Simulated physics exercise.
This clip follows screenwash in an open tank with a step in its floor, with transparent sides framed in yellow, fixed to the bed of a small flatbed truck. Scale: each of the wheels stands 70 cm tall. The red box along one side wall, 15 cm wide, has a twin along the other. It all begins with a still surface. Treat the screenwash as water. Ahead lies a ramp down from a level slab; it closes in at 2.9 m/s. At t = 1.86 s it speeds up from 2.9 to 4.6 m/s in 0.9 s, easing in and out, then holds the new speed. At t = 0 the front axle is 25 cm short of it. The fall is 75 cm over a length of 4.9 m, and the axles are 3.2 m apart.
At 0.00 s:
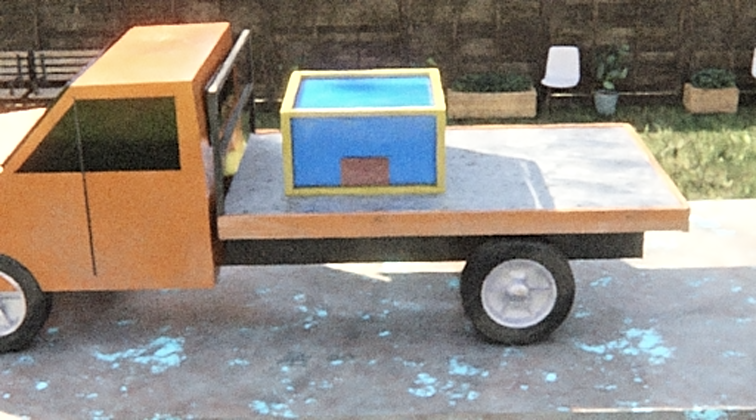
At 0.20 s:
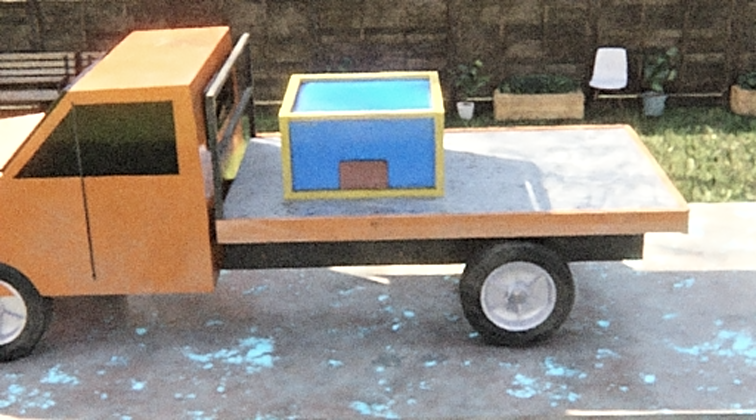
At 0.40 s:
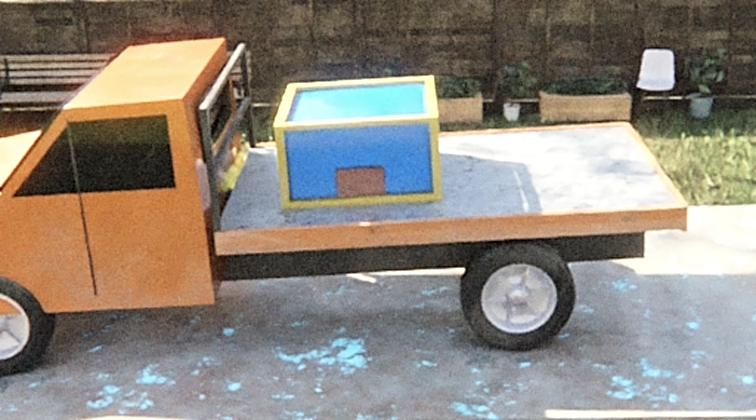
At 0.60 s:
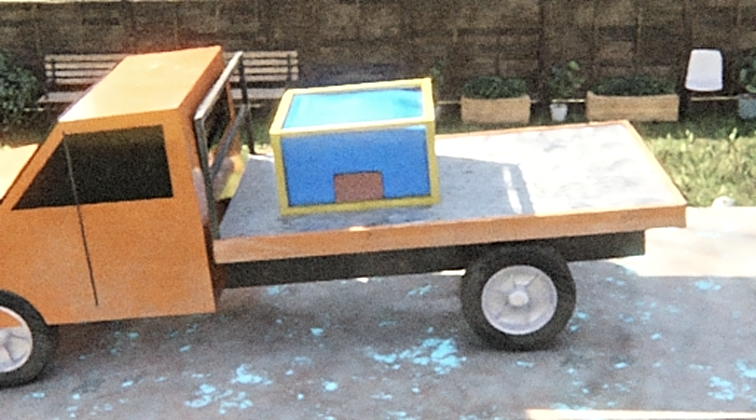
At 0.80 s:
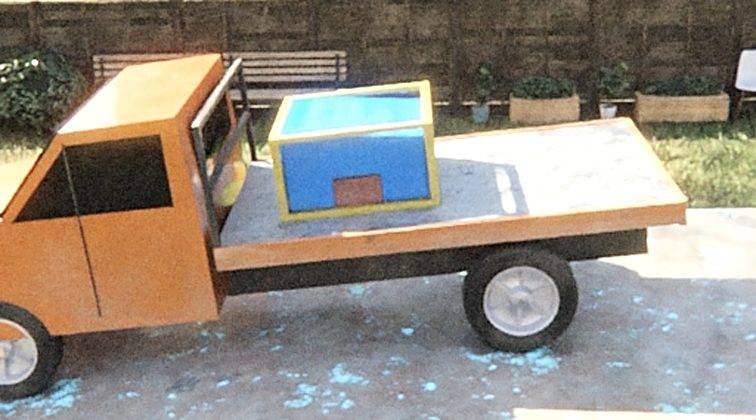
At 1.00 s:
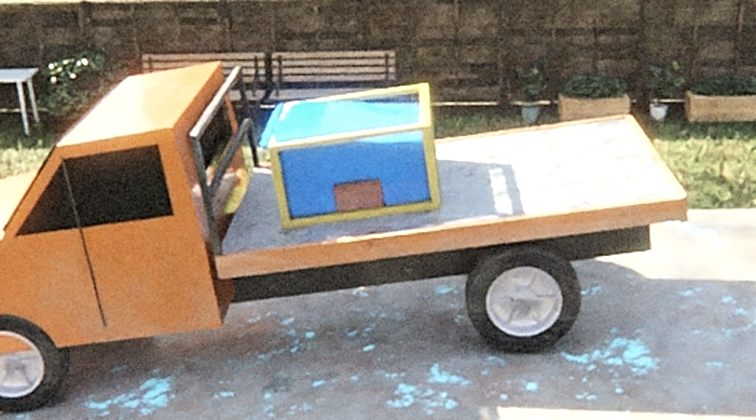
The footage shows an orange flatbed truck carrying an open, yellow-framed tank of blue liquid leftward past a fence, benches and planters, first level, then tilting gradually nose down as the liquid shifts slightly towards the tank's front.
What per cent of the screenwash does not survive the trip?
About 16 per cent.
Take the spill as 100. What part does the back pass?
About 50 per cent.
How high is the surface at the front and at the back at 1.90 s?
About 48 cm in front and 38 cm behind.
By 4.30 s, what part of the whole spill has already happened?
About 100 per cent.
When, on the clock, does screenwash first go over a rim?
Around 1.3 s.
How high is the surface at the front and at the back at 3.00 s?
About 50 cm in front and 38 cm behind.
After 1.90 s the surface is 48 cm up at the front and 38 cm at the back; 3 per cent is out, over the front.
After 3.00 s the surface is 50 cm up at the front and 38 cm at the back; 11 per cent is out, over the back and the front.
After 4.30 s the surface is 45 cm up at the front and 32 cm at the back; 15 per cent is out, over the back and the front.
After 6.76 s 16 per cent is out, over the back and the front, 59 of 377 litres.
